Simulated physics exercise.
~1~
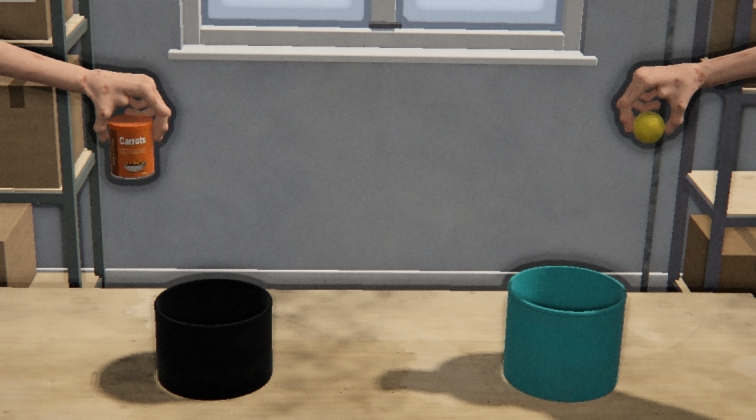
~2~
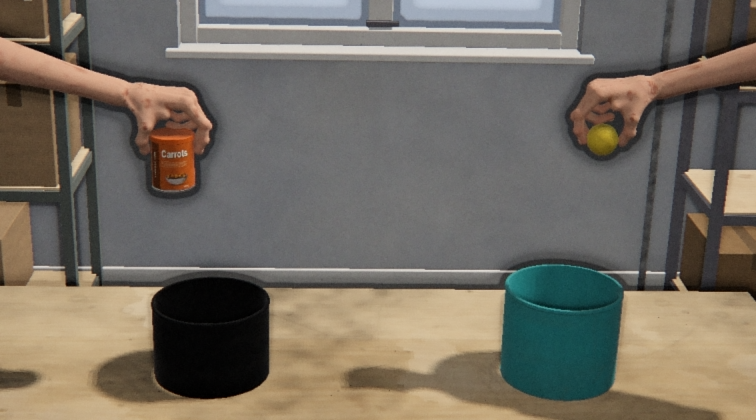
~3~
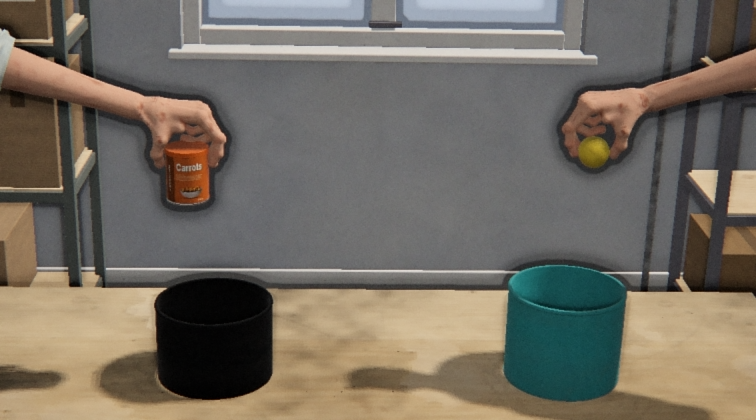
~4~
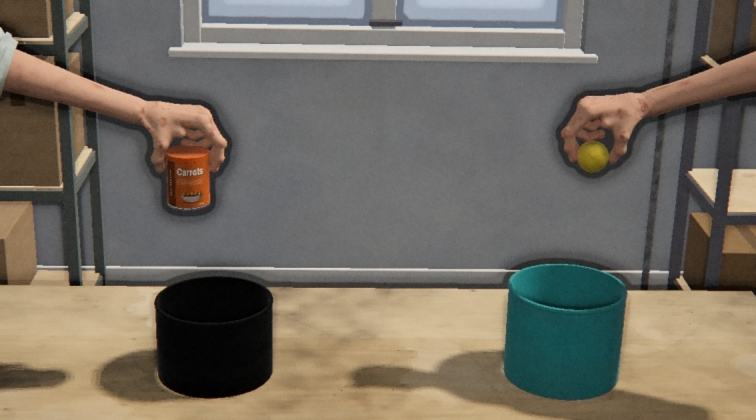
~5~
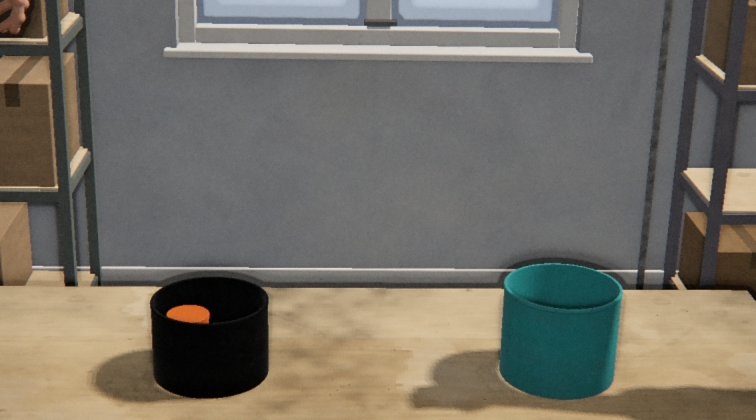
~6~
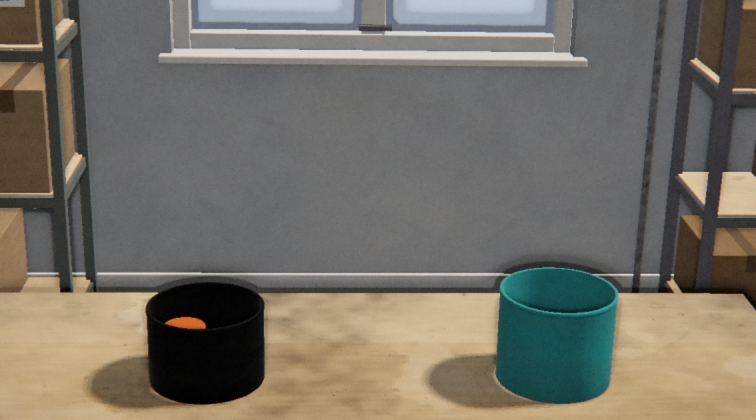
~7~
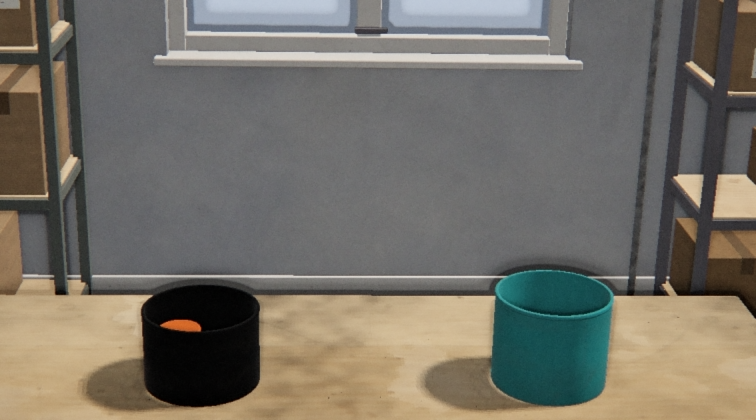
An orange tin labelled as carrots and a small yellow lemon hang from two hands reaching in from the left and right, seen from the front by a gently swaying camera. Below them, a black bin stands on the left and a teal pot on the right of a wooden table, before a grey wall with a window and shelves of boxes. The hands carry both things inward and slightly down, then pause above the containers. Both are released, and the hands withdraw. The tin ends upright inside the black bin, its orange top showing, while the lemon rests out of sight in the teal pot.
